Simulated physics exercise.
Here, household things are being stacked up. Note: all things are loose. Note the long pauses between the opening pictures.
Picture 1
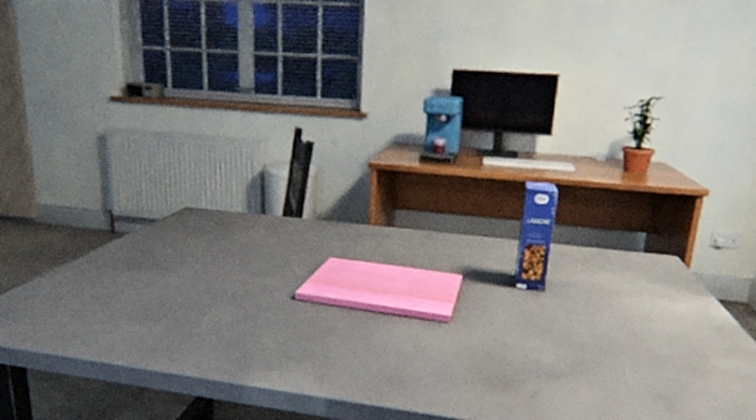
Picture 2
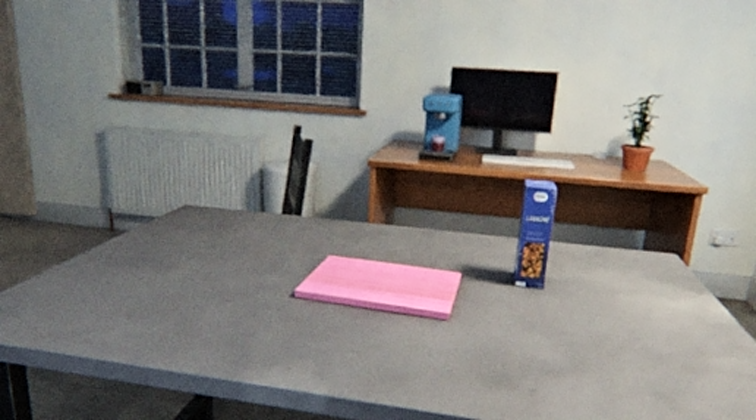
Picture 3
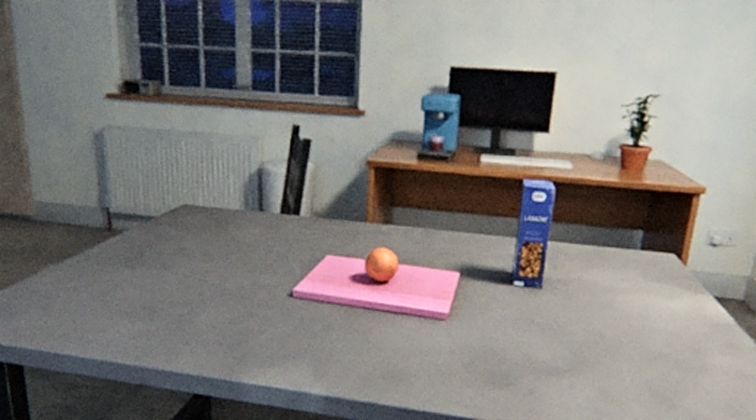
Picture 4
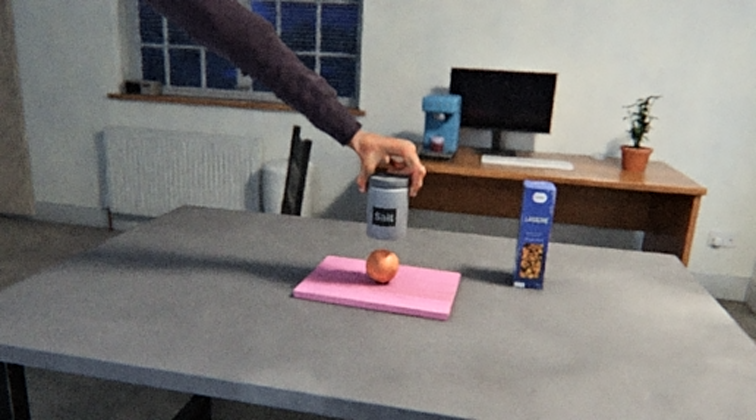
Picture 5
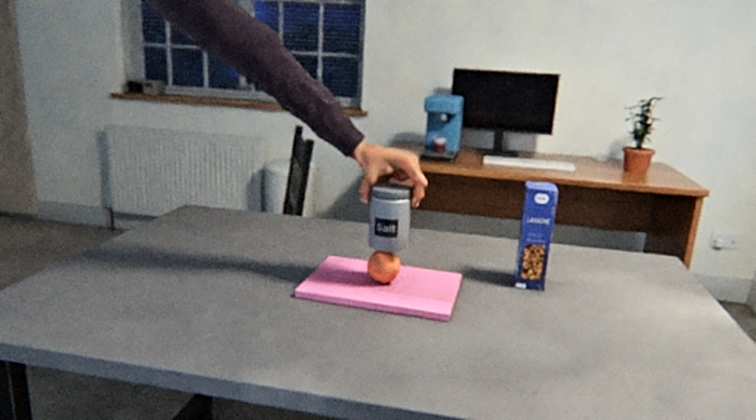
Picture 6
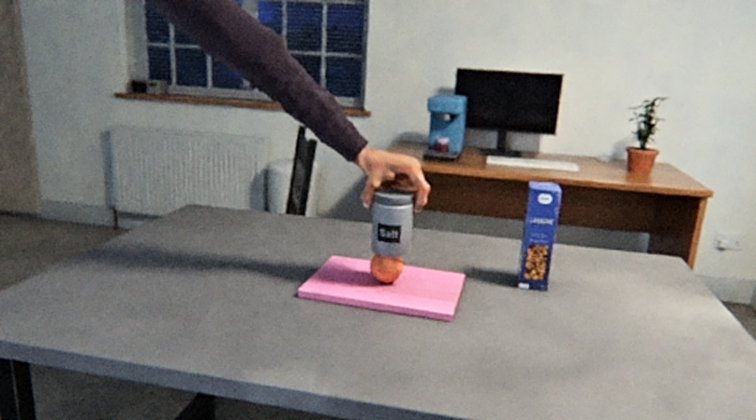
In this clip, a pink board lies on a grey table beside a blue carton, then an orange ball appears on the board, and a hand lowers a grey jar labelled salt onto the ball and keeps holding it.
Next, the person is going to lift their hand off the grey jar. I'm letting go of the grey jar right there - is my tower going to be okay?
No, it will fall.
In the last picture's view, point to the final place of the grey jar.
Look near (445, 270) in the final picture.
Then, 0.40 s after the last picture, grey jar tipped 38° from how it was near (410, 229).
Then, 0.60 s after the last picture, grey jar now fallen.
Then, 1.30 s after the last picture, nothing new.
At rest, fallen, grey jar; the other 3 in place. Seen from the same camera at the end, grey jar near (445, 270). The pile loses its balance.
